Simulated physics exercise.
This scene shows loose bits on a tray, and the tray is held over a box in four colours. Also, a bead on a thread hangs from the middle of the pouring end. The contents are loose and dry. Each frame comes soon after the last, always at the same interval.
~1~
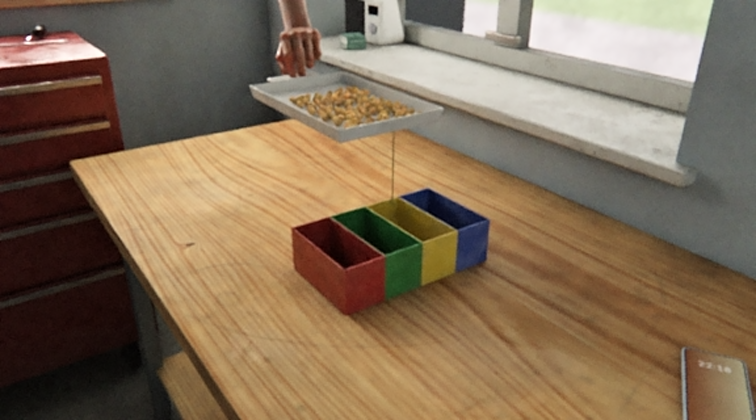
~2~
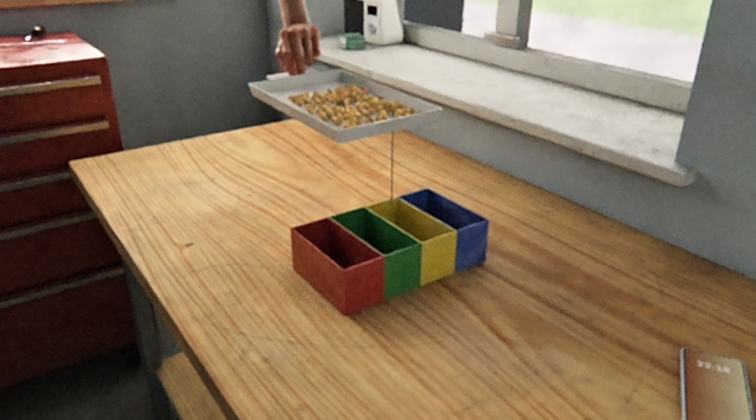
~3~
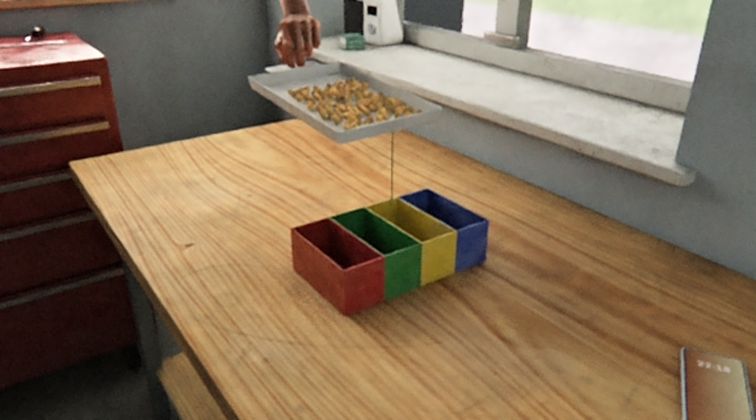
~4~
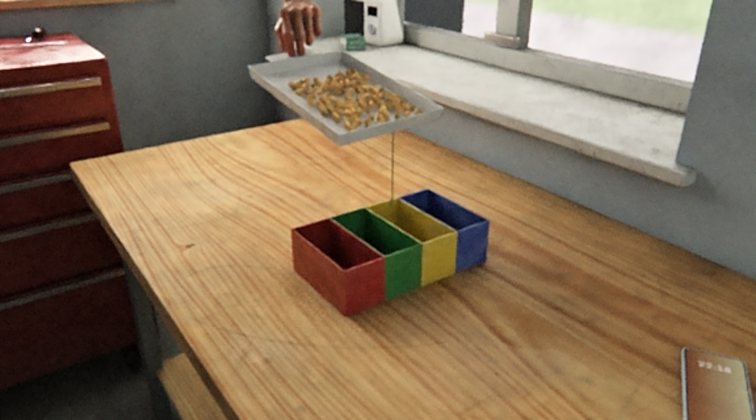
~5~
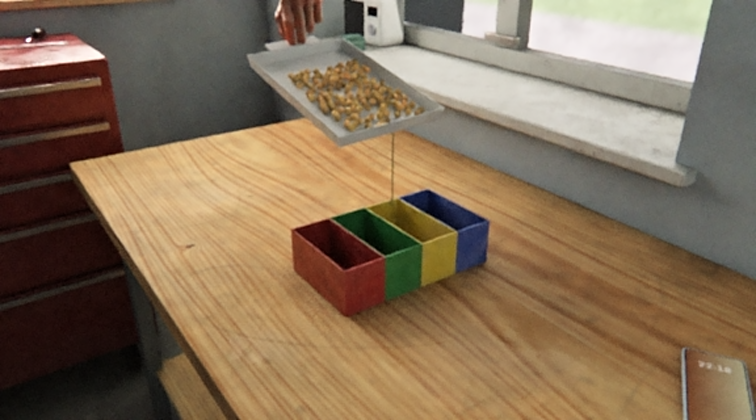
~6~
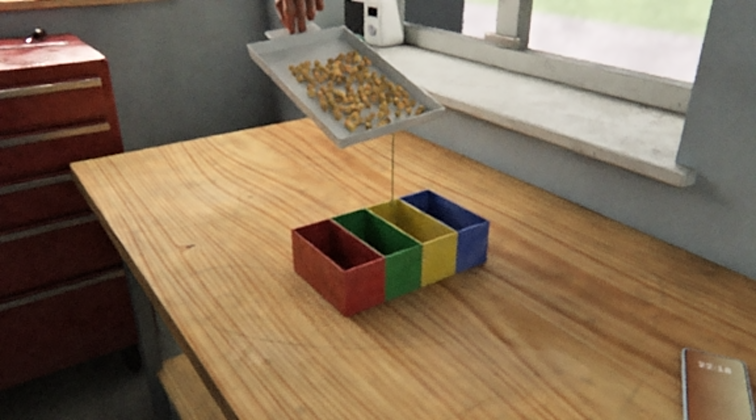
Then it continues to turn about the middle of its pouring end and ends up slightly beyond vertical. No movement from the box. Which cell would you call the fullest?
I would call the green cell the fullest.
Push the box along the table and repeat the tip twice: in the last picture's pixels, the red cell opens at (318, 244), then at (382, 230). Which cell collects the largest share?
Run one gives the green cell; run two gives the red cell.
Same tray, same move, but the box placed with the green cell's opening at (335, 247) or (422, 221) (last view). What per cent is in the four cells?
Around 90 percent the first time, around 70 percent the second.
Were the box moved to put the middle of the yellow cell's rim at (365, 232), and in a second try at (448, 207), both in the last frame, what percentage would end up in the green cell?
First placement: 10 per cent; second placement: 20 per cent.
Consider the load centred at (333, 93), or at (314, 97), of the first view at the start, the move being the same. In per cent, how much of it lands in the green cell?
About 50 and 50 per cent.
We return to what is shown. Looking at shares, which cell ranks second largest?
The one in second place is the yellow cell.
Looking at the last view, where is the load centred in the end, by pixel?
Once nothing moves, the middle sits near (395, 274).
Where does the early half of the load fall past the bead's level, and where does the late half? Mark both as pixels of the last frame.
Initially about (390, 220); subsequently about (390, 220).
Soon, tray tipped steeply; nearly all on the tray; a stray few falling or outside the box.
A while on, tray tipped past a quarter turn; nearly all on the tray; a stray few in the red cell; a stray few in the green cell; a stray few in the yellow cell; a stray few falling or outside the box.
Towards the end, tray tipped past a quarter turn; about half in the green cell; about a quarter in the yellow cell; about a quarter in the red cell; a stray few in the blue cell; a small part falling or outside the box.
Finally, tray tipped past a quarter turn; about half in the green cell; about a quarter in the yellow cell; about a quarter in the red cell; a stray few in the blue cell; a small part outside the box.
